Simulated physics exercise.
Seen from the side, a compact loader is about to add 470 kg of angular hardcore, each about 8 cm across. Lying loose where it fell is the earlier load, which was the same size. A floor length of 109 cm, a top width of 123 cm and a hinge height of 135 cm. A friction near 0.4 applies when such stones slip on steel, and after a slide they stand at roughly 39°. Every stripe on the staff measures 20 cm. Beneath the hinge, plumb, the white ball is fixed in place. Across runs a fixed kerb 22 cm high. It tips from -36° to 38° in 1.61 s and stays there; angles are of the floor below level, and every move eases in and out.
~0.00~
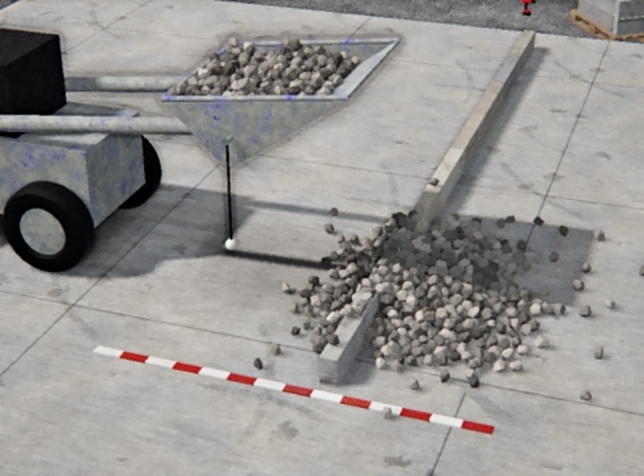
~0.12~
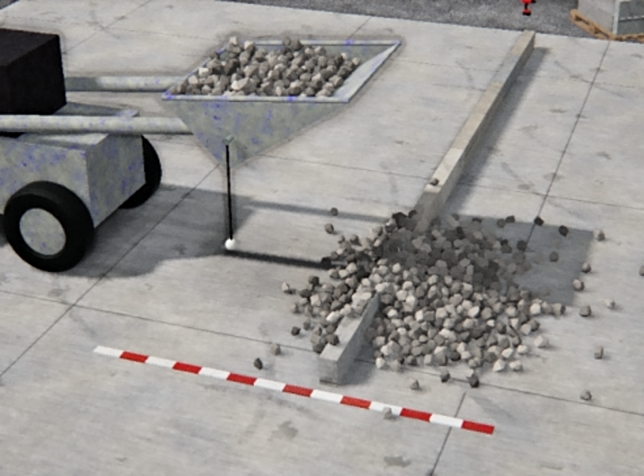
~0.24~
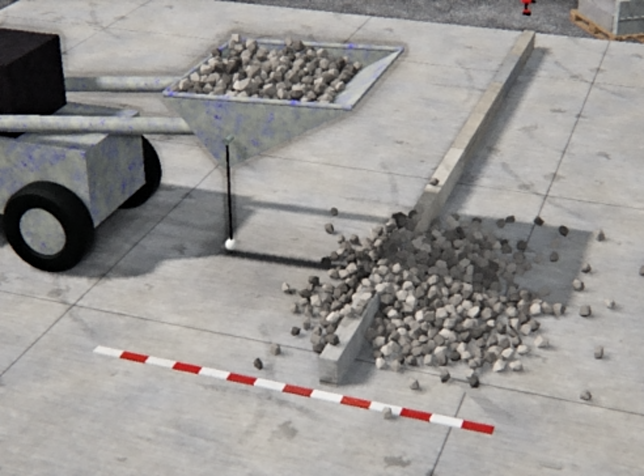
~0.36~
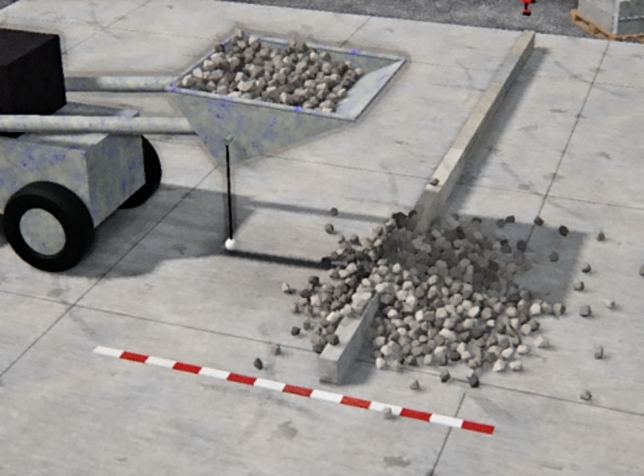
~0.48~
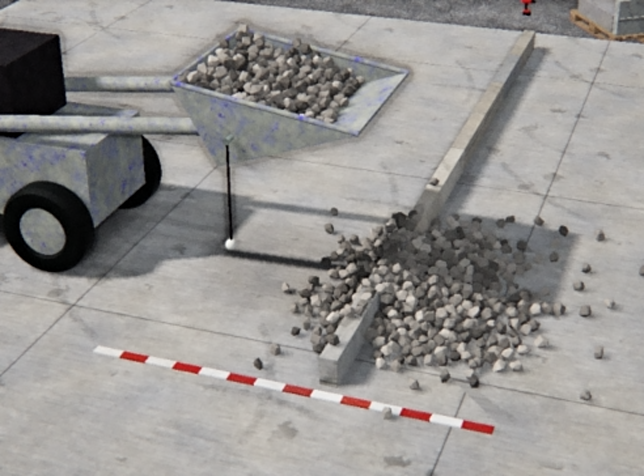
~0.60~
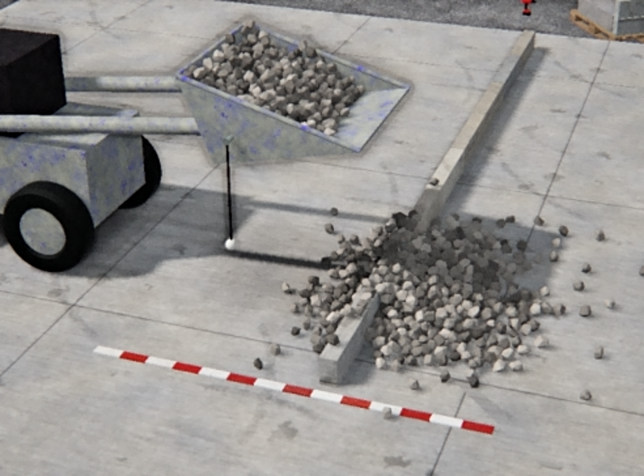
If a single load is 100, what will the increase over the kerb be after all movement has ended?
The increase will be around 43 per cent.
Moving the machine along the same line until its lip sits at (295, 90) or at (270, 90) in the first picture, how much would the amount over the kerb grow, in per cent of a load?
The first would add some 0 per cent and the second some 0 per cent.
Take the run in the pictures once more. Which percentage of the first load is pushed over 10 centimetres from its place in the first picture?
About 5 per cent.
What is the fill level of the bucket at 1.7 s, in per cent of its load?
Roughly 75 per cent remains inside.
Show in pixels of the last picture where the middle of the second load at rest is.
(378, 265).
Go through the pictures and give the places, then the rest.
In the first frame, lip at (348, 98), floor tilted -36°, highest stones at (279, 55). The earlier load is highest near (398, 239), 33 cm above ground level, 25 % on this side of the kerb, 75 % over the kerb.
In the second frame, the bucket is at -35°, its lip at (349, 101); the top of the load is at (280, 55); the stones move at 0.1 m/s on average.
In the third frame, the bucket is at -32°, its lip at (352, 108); the top of the load is at (256, 50); the stones move at 0.1 m/s on average.
In the fourth frame, the bucket is at -27°, its lip at (356, 120); the top of the load is at (246, 45); the stones move at 0.2 m/s on average.
In the fifth frame, lip at (359, 134), floor tilted -20°, highest stones at (241, 43); the stones move at 0.2 m/s on average.
In the sixth frame, the bucket is at -13°, its lip at (360, 151); the top of the load is at (245, 38); the stones move at 0.3 m/s on average.
After 1.2 s the floor is at 27°; in per cent of one load, 100 in the bucket, 25 on this side of the kerb, 75 over the kerb; the foremost stones are at (599, 300).
After 1.7 s the floor is at 38°; in per cent of one load, 77 in the bucket, 48 on this side of the kerb, 75 over the kerb; the foremost stones are at (599, 300).
After 2.1 s the floor is at 38°; in per cent of one load, 28 in the bucket, 78 on this side of the kerb, 94 over the kerb; the foremost stones are at (599, 300).
After 4.8 s the floor is at 38°; in per cent of one load, 0 in the bucket, 82 on this side of the kerb, 118 over the kerb; the foremost stones are at (599, 300). Net gain over the kerb, 43.
